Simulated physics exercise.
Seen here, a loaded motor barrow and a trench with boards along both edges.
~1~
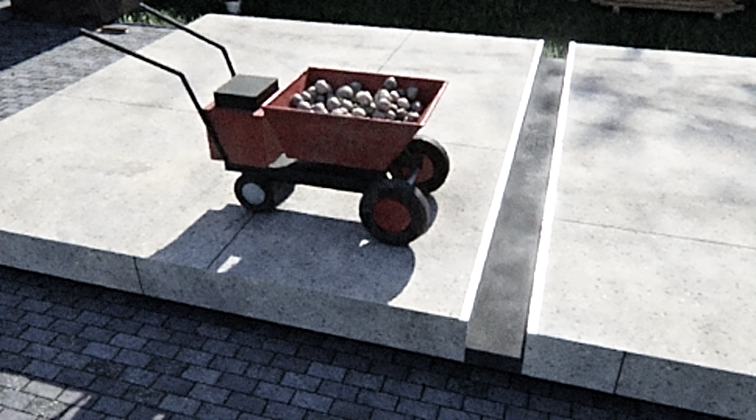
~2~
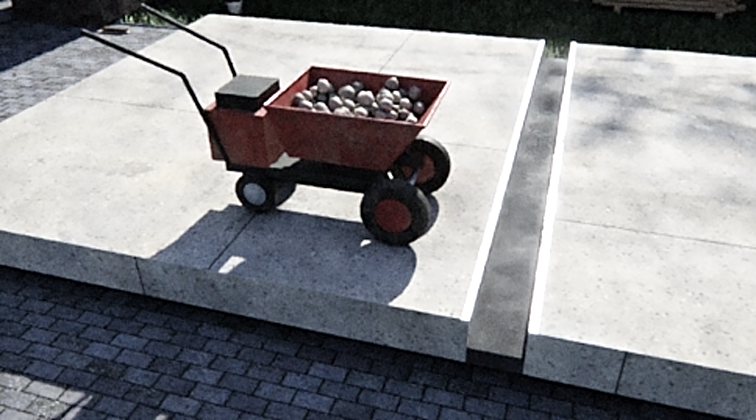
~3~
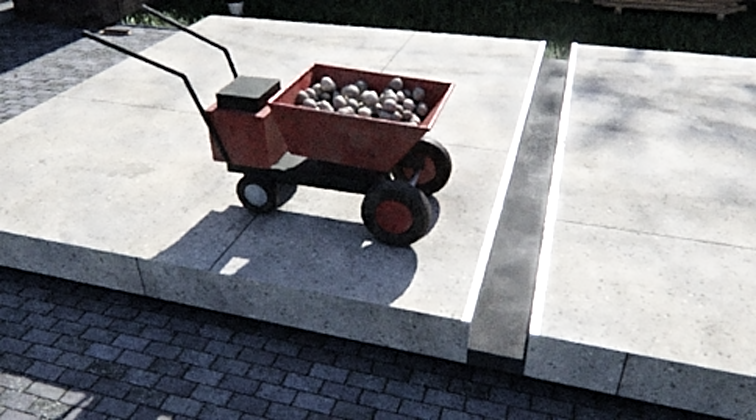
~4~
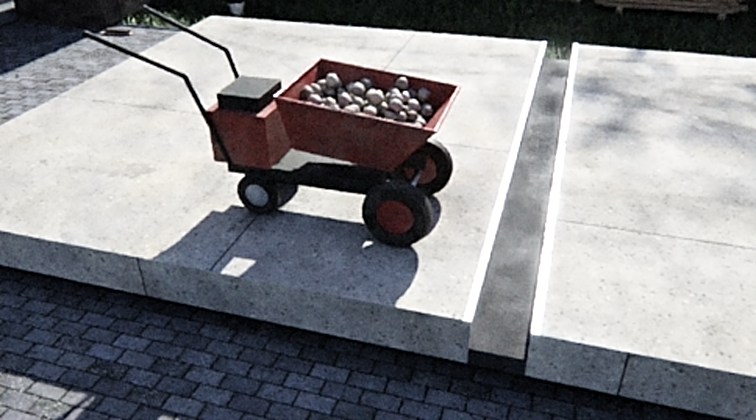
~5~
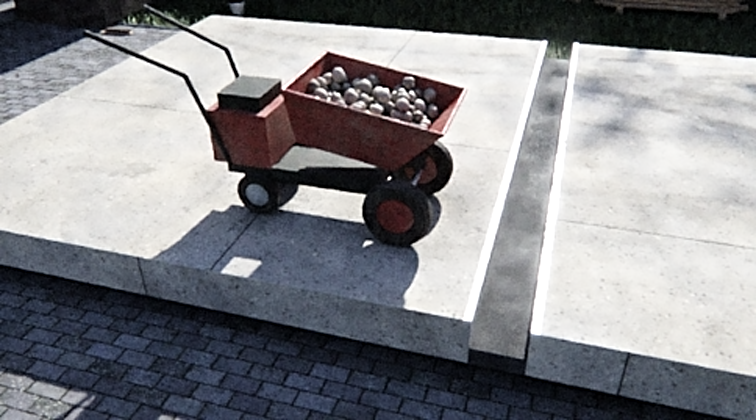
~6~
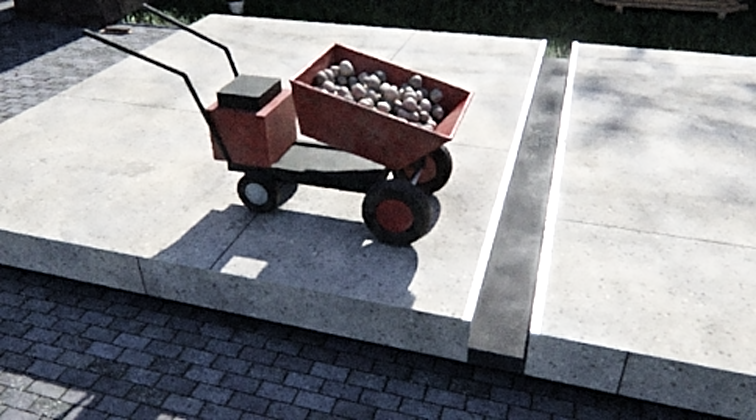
The red skip of a motor barrow, heaped with rounded grey stones, stands on pale concrete slabs above dark block paving, seen from above at an angle. Black handles rise at left, dark wheels with red hubs sit at right, and beyond them a narrow dark trench runs between light edging boards. The skip begins level, then slowly tilts toward the right while the wheels and camera stay practically still.
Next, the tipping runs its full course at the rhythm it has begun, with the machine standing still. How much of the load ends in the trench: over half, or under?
The trench takes more than half.
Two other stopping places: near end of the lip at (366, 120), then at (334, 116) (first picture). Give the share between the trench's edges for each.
Near 50 % and 20 %.
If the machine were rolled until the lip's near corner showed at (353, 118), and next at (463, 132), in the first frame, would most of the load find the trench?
In turn: Below a half; under half.
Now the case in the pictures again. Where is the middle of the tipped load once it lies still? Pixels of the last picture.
At about (527, 238).
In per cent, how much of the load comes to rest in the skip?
It comes to 0 per cent or so.
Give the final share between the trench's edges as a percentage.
Some 75 per cent.
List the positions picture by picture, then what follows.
Lip of the skip (421, 127), level; top of the load (363, 113), river pebbles; first edge of the trench (474, 281); far edge (538, 293), the trench under half as wide as the skip, and about half as deep as wide, in the first frame.
Lip of the skip (424, 127), level; top of the load (348, 107), in the second frame.
Lip of the skip (428, 130), tipped barely; top of the load (352, 106), in the third frame.
Lip of the skip (435, 132), tipped a little; top of the load (357, 104), in the fourth frame.
Lip of the skip (442, 136), tipped a little; top of the load (351, 97), in the fifth frame.
Lip of the skip (450, 140), tipped clearly; top of the load (337, 93); first edge of the trench (477, 282); far edge (541, 293), in the sixth frame.
Just after the last frame, skip tipped well over; every one in the skip.
A moment on, skip tipped steeply; almost all in the skip; just a few in or heaped over the trench; just a few falling.
Further on, skip tipped right over; roughly a quarter in the skip; roughly two thirds in or heaped over the trench; roughly a quarter beyond it.
When it is over, skip tipped right over; just a few short of the trench; the larger part in or heaped over the trench; roughly a quarter beyond it.
